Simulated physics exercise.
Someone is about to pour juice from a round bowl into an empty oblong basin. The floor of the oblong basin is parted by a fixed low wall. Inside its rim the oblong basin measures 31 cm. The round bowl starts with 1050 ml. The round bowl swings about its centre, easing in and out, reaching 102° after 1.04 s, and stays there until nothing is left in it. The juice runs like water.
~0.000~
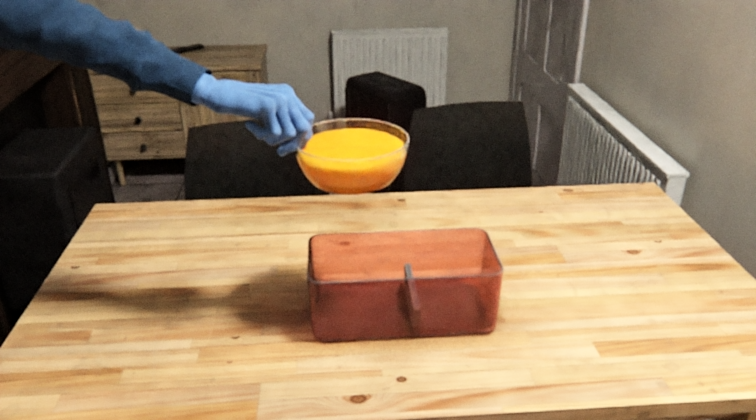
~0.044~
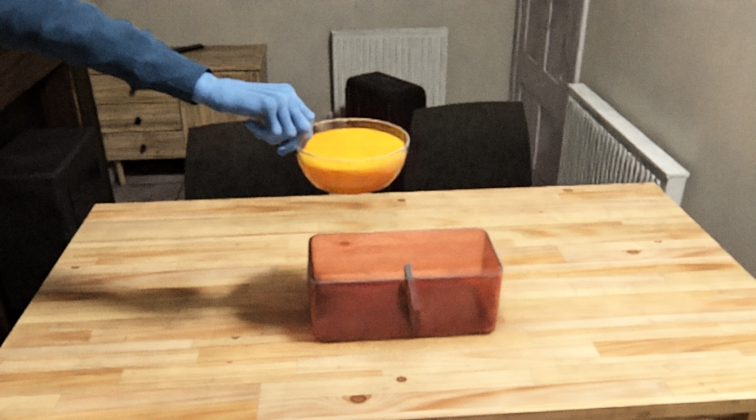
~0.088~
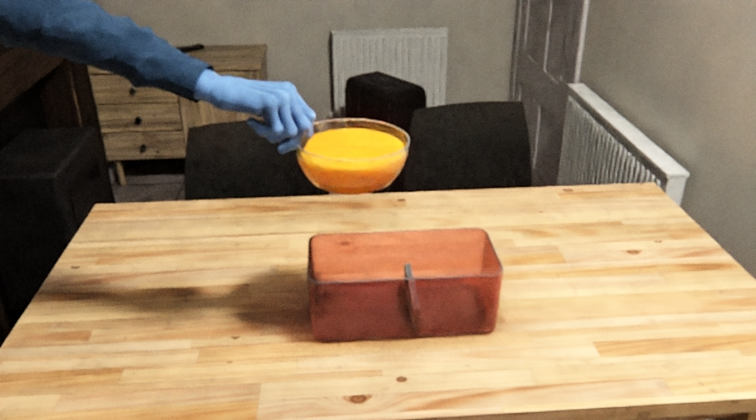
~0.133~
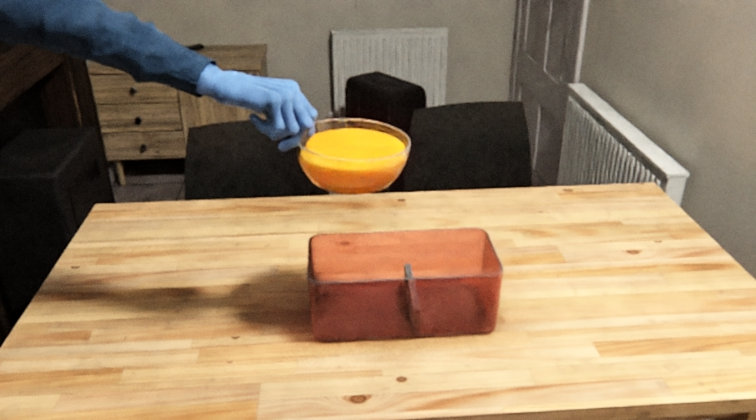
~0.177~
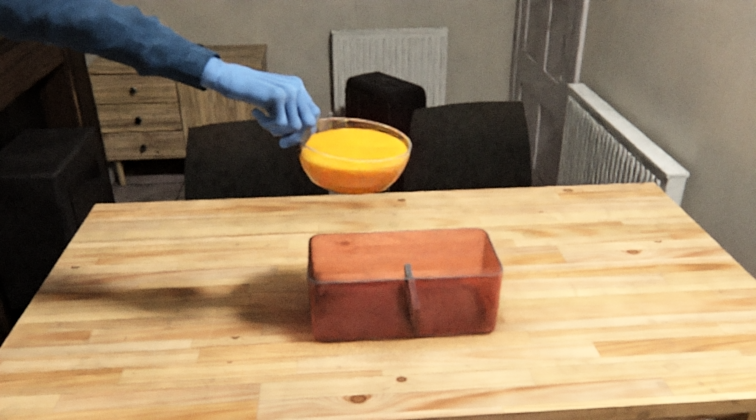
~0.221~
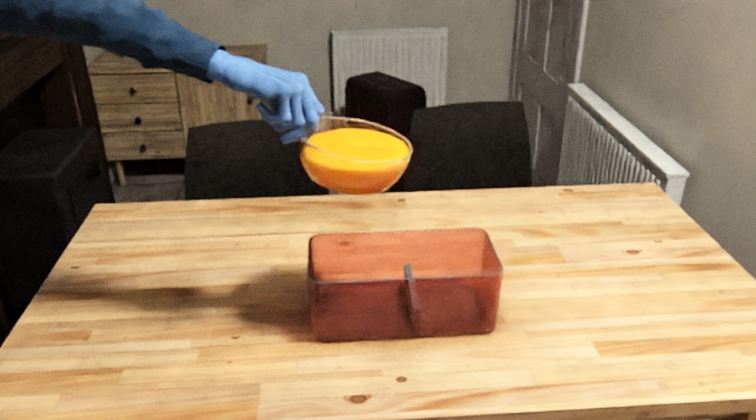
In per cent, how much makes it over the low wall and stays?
About 81 per cent.
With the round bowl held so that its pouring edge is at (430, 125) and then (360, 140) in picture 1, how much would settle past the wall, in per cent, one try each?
First 75, then 35 per cent.
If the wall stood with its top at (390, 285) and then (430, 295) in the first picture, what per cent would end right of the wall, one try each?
In turn about 95 and 55 per cent.
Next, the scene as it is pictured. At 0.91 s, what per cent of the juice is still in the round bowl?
Some 3 per cent.
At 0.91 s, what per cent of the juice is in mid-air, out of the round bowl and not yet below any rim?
About 12 per cent.
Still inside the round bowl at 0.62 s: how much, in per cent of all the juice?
Some 44 per cent.
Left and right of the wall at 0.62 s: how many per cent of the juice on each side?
Left about 0, right about 14.
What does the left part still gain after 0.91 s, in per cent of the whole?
Near 12 in a hundred.
After 0.62 s the tilt is 66° and 44 per cent is still to pour, 0 is left of the wall and 14 right of it.
After 0.91 s the tilt is 98° and 3 per cent is still to pour, 5 is left of the wall and 80 right of it.
After 1.21 s the tilt is 102° and 0 per cent is still to pour, 14 is left of the wall and 84 right of it.
After 1.54 s the tilt is 102° and 0 per cent is still to pour, 17 is left of the wall and 81 right of it.
In the end 17 per cent lies left of the wall, 81 right of it and 2 outside.
